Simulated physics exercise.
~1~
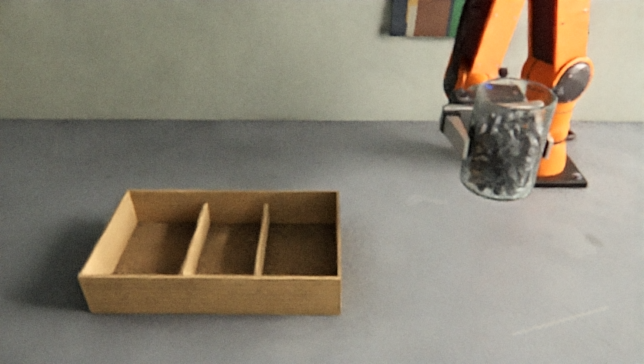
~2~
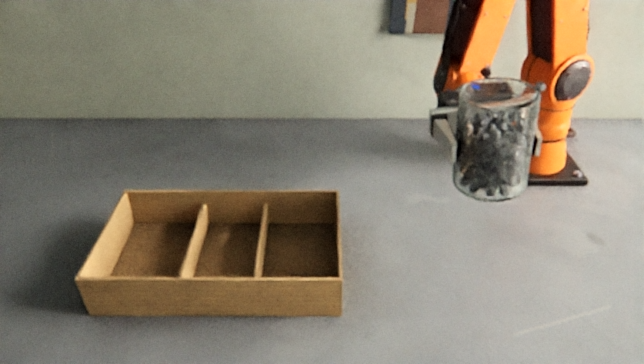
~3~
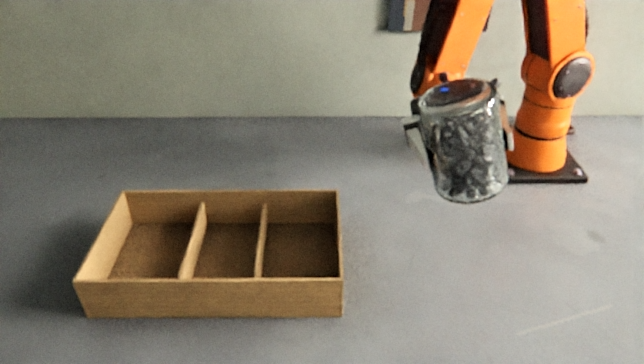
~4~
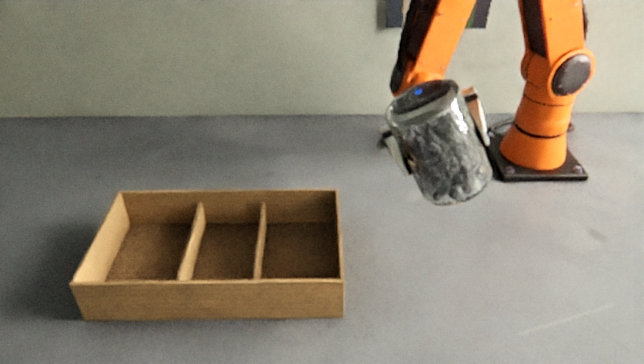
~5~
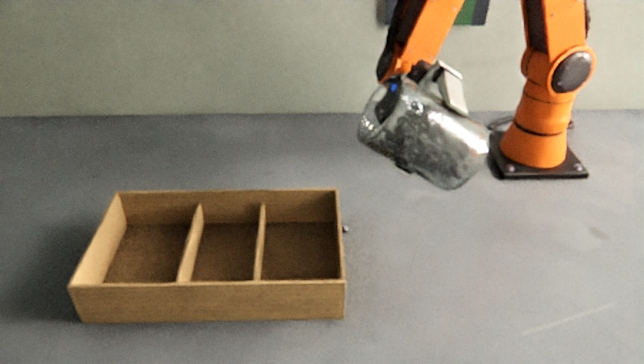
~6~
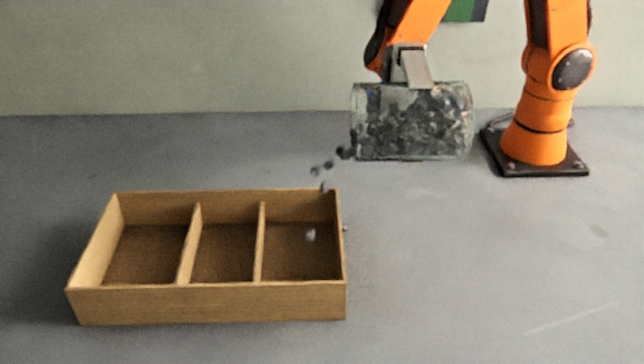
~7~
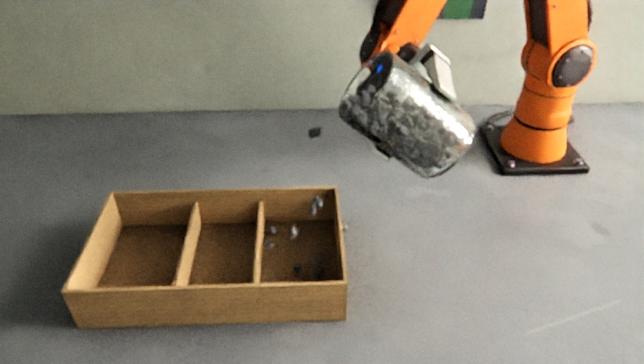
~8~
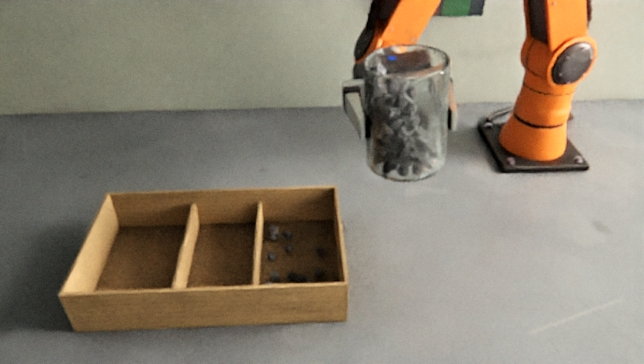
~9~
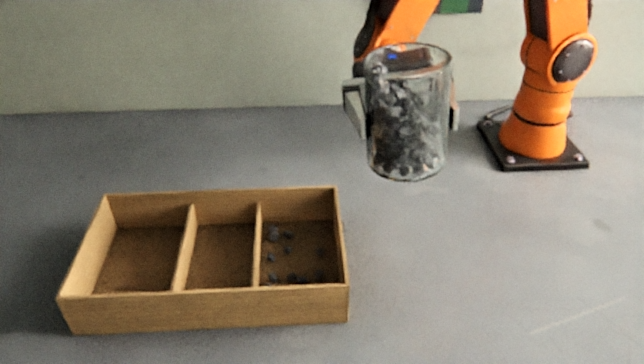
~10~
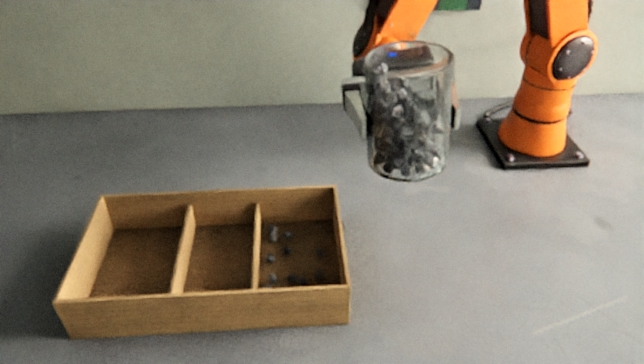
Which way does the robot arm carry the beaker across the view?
The arm carries the beaker to the left, toward the wooden box.
